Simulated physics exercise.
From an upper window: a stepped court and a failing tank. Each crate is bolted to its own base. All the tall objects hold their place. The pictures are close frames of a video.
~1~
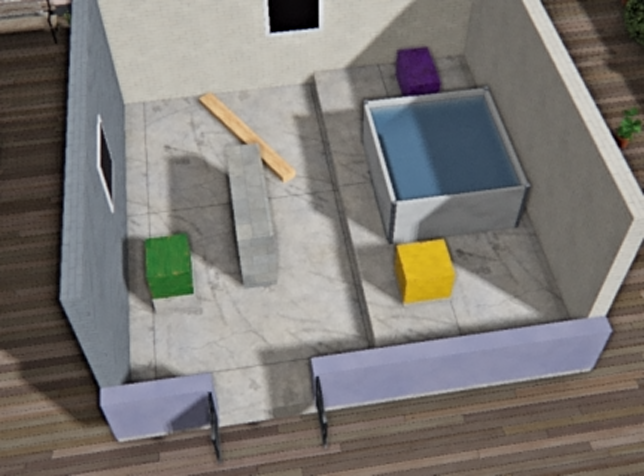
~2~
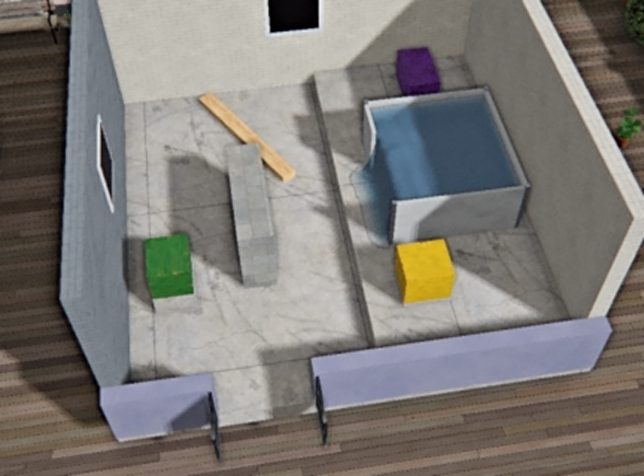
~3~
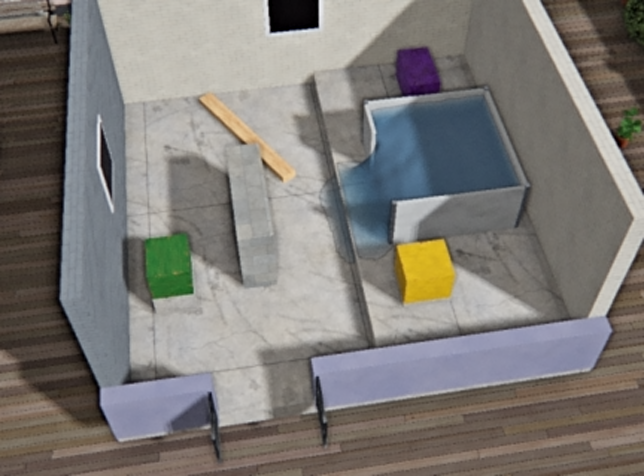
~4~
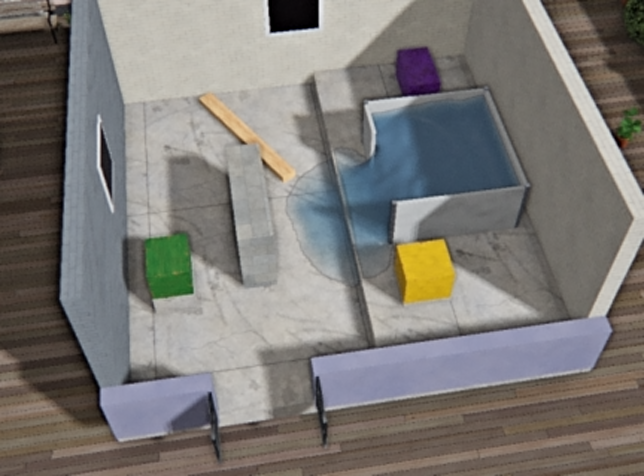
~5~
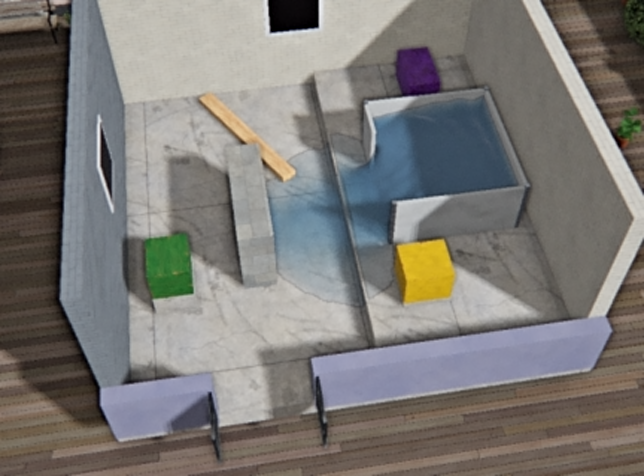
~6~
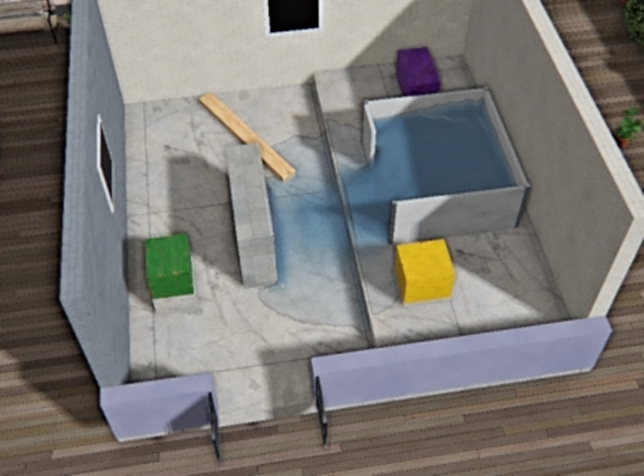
Water poured out through a gap in the left side of a gray tank, ran over the step onto the lower stone floor, and spread left to a long gray block, widening along its near side.
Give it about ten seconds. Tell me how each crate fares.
The yellow crate keeps dry; the purple crate keeps dry; the green crate keeps dry.
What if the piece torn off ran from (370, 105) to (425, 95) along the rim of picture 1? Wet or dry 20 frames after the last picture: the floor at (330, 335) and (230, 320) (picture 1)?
In that order: No water, no water.
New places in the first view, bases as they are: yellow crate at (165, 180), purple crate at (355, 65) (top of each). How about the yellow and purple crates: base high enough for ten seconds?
My reading: The yellow crate gets wet, the purple crate is safe.
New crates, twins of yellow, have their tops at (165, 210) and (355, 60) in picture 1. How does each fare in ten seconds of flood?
As listed: Takes water, is spared.
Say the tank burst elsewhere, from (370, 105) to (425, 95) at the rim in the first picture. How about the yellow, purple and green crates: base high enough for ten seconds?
In short: The yellow one is safe, the purple one is topped, the green one is spared.
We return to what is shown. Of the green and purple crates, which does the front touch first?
I say the green one.
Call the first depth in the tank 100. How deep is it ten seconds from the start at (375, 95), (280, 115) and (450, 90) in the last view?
In that order: 0, 12 and 0 per cent.
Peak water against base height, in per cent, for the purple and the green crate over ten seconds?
Near 0 and 50 in a hundred.
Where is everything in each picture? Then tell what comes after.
The first picture shows the water tank at (442, 147) is whole and still.
In the second picture, water pours out at (383, 193) and has run to (388, 246).
In the third picture, water pours out at (383, 194) and has run to (334, 182).
In the fourth picture, the front is at (293, 199), out from the gap at (383, 196).
In the fifth picture, the front is at a hidden place, out from the gap at (383, 195).
In the sixth picture, the front is at a hidden place, out from the gap at (383, 195).
A moment on, water covers 30 % of the floor; the yellow crate water round its plinth, the purple crate not reached, the green crate not reached.
Next, water covers 50 % of the floor; the yellow crate water round its plinth, the purple crate not reached, the green crate not reached.
Then, water covers 55 % of the floor; the yellow crate water round its plinth, the purple crate not reached, the green crate water round its plinth.
Later, water covers 65 % of the floor; the yellow crate water round its plinth, the purple crate not reached, the green crate water round its plinth.
In the end, water covers 65 % of the floor; the yellow crate stayed above the water, the purple crate stayed above the water, the green crate stayed above the water.
